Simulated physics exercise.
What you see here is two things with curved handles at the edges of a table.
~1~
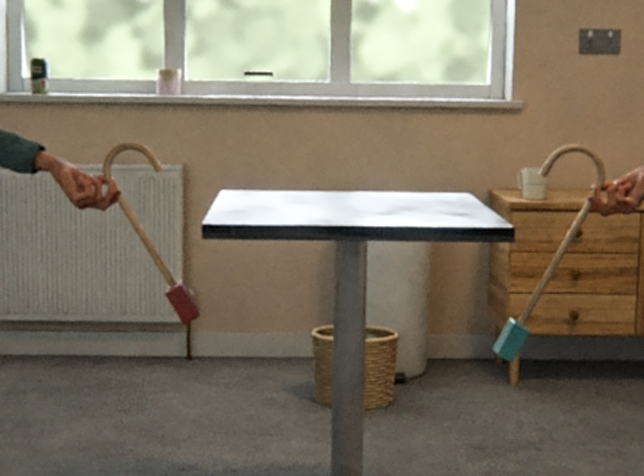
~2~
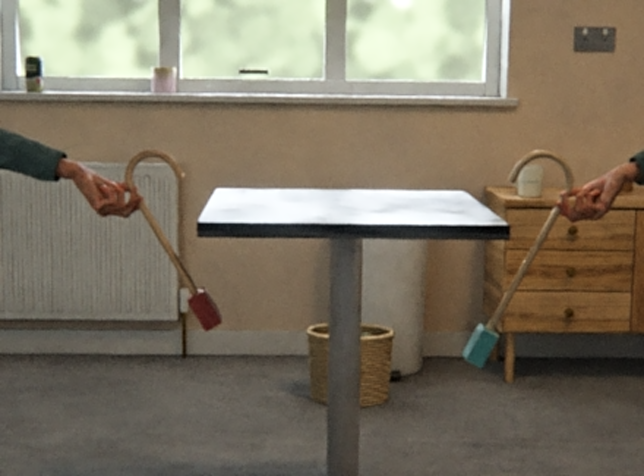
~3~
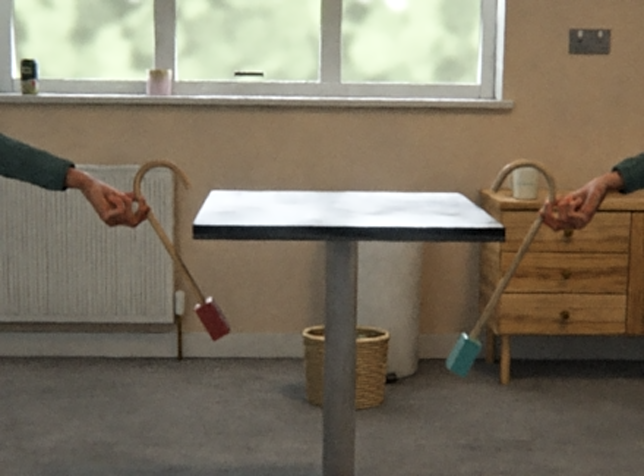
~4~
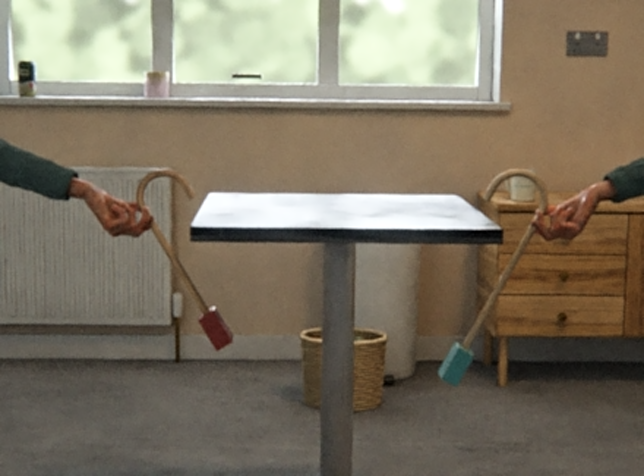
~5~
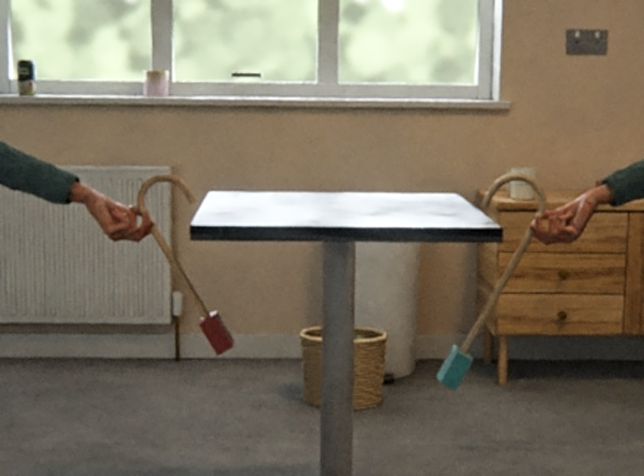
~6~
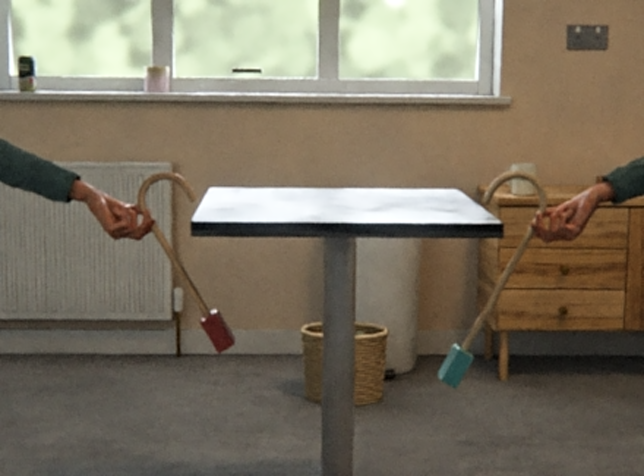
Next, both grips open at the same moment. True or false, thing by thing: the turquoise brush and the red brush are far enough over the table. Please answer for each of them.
Turquoise brush: False; red brush: False.
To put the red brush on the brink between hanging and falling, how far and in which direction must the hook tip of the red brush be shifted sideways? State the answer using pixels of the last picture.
8 pixels to the right.
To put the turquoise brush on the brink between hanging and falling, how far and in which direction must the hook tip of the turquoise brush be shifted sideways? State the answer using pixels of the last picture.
Move it left about 8 pixels and it flips.
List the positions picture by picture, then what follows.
In the first frame, still on the way; turquoise brush (536, 247); red brush (163, 228); table (351, 214).
In the second frame, still on the way; red brush (185, 235); table (347, 212).
In the third frame, still on the way; turquoise brush (488, 263); table (342, 214).
In the fourth frame, still on the way; red brush (196, 254); table (340, 216).
In the fifth frame, still on the way; turquoise brush (478, 276); table (340, 215).
In the sixth frame, in place, still held; turquoise brush (479, 274); red brush (197, 257); table (340, 211).
Then, 0.28 s after the last picture, turquoise brush falling near (475, 401); red brush falling near (198, 386).
Then, 0.46 s after the last picture, turquoise brush falling near (522, 441); red brush falling near (150, 453).
Then, 0.60 s after the last picture, turquoise brush falling; red brush down below.
At rest, the turquoise brush falls to the floor; the red brush falls to the floor.
